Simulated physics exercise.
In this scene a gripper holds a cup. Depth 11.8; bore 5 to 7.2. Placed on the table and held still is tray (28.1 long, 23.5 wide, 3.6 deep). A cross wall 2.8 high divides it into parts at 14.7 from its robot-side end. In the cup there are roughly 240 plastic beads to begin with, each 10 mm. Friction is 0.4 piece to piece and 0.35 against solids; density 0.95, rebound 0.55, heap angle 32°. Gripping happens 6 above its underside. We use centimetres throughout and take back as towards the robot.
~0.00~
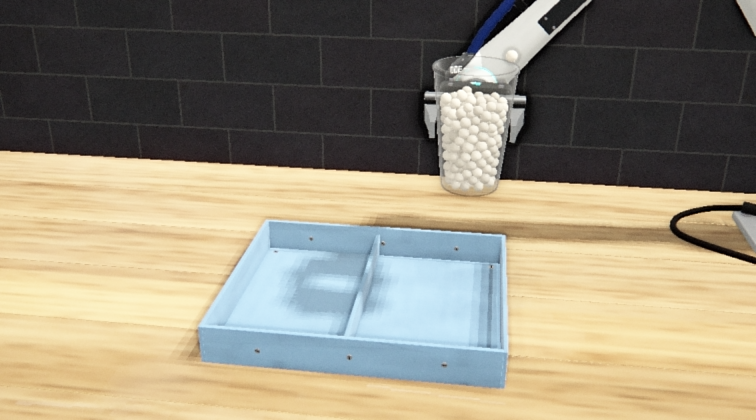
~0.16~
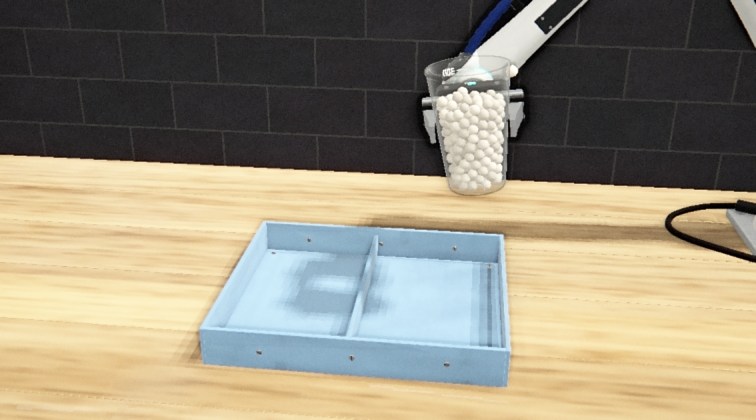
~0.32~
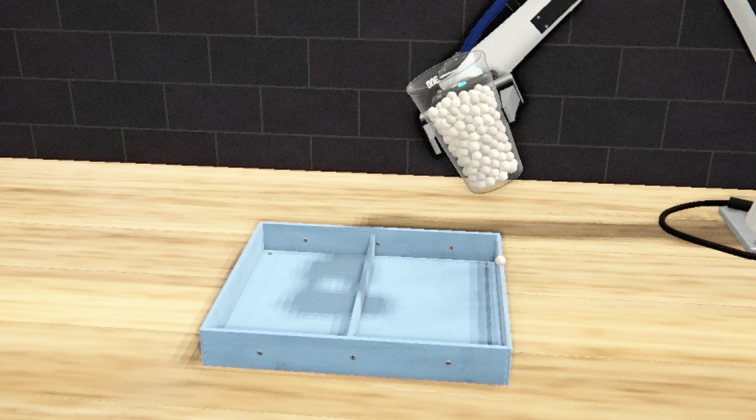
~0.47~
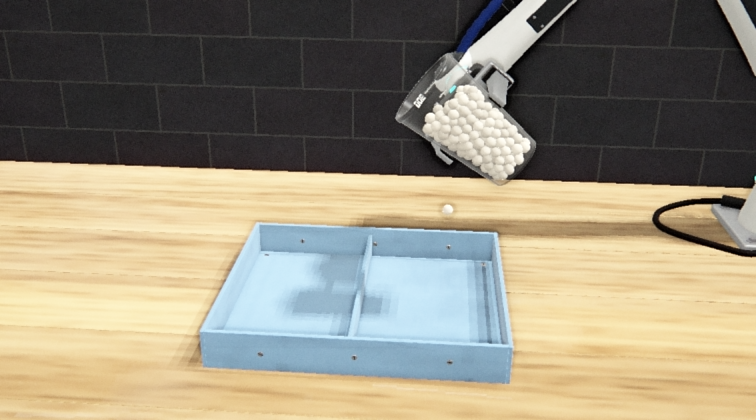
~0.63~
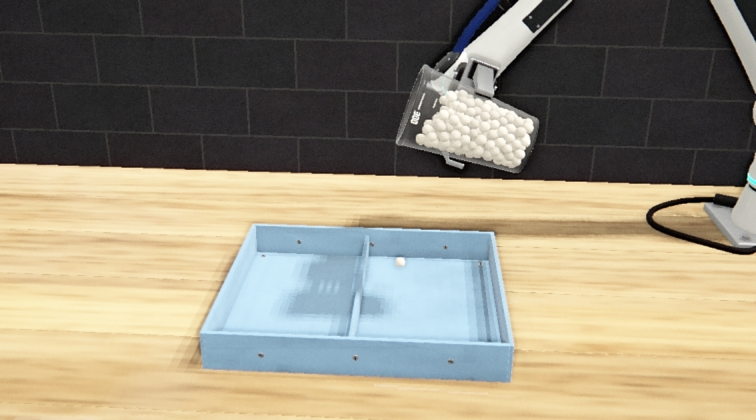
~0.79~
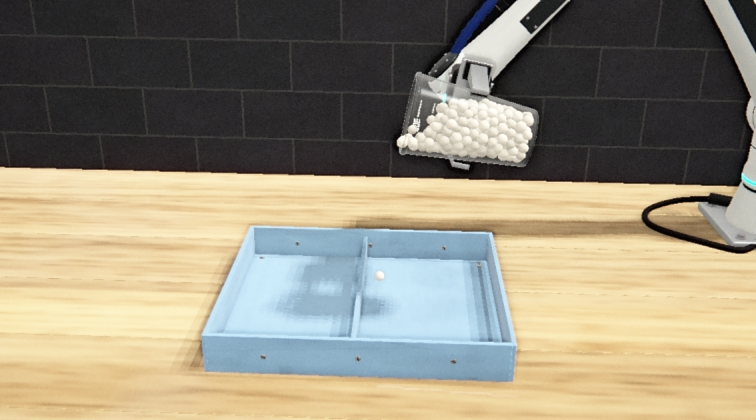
A clear cup packed with white beads, held by a robot arm's gripper, hangs above a pale wooden table against a dark tiled wall, seen from slightly above. Below it sits a light blue tray split by a crosswise divider, with a black cable at right. The cup tilts leftward until nearly horizontal, one bead drops into the tray's right section and moves toward the divider, and the view shifts slightly.
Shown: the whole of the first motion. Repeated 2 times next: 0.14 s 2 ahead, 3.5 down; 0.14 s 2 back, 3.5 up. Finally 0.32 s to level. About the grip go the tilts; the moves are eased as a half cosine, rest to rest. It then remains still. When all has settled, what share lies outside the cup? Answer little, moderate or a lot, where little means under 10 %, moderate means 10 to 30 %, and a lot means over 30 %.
Moderate.
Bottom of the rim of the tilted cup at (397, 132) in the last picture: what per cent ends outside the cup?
About 0 %.
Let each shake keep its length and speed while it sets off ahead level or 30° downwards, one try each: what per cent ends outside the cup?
Estimates, in order: 50 % then 35 %.
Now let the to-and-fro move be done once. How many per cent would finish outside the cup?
About 10 per cent in that case.
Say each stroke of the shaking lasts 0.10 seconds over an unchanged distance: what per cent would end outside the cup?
Roughly 20 percent then.
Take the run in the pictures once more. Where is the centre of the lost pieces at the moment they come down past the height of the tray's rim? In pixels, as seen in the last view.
Close to pixel (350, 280).
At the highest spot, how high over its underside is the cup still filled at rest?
Around 9.0 cm above the underside.
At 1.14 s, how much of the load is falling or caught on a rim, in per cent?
That comes to about 4 per cent, more or less.
After 1.14 s, tilted 79° forward, highest piece 21 above the table; 225 in the cup, 4 in the robot-side part, 4 in the far-side part, 10 in flight or on a rim.
After 1.49 s, tilted 46° forward, highest piece 23 above the table; 209 in the cup, 17 in the far-side part, 12 in the robot-side part, 5 in flight or on a rim.
After 1.87 s, level, highest piece 24 above the table; 208 in the cup, 21 in the far-side part, 14 in the robot-side part.
After 2.92 s, level, highest piece 24 above the table; 208 in the cup, 21 in the far-side part, 14 in the robot-side part.
At rest, 208 in the cup, 21 in the far-side part, 14 in the robot-side part. That is 14 % outside the cup.
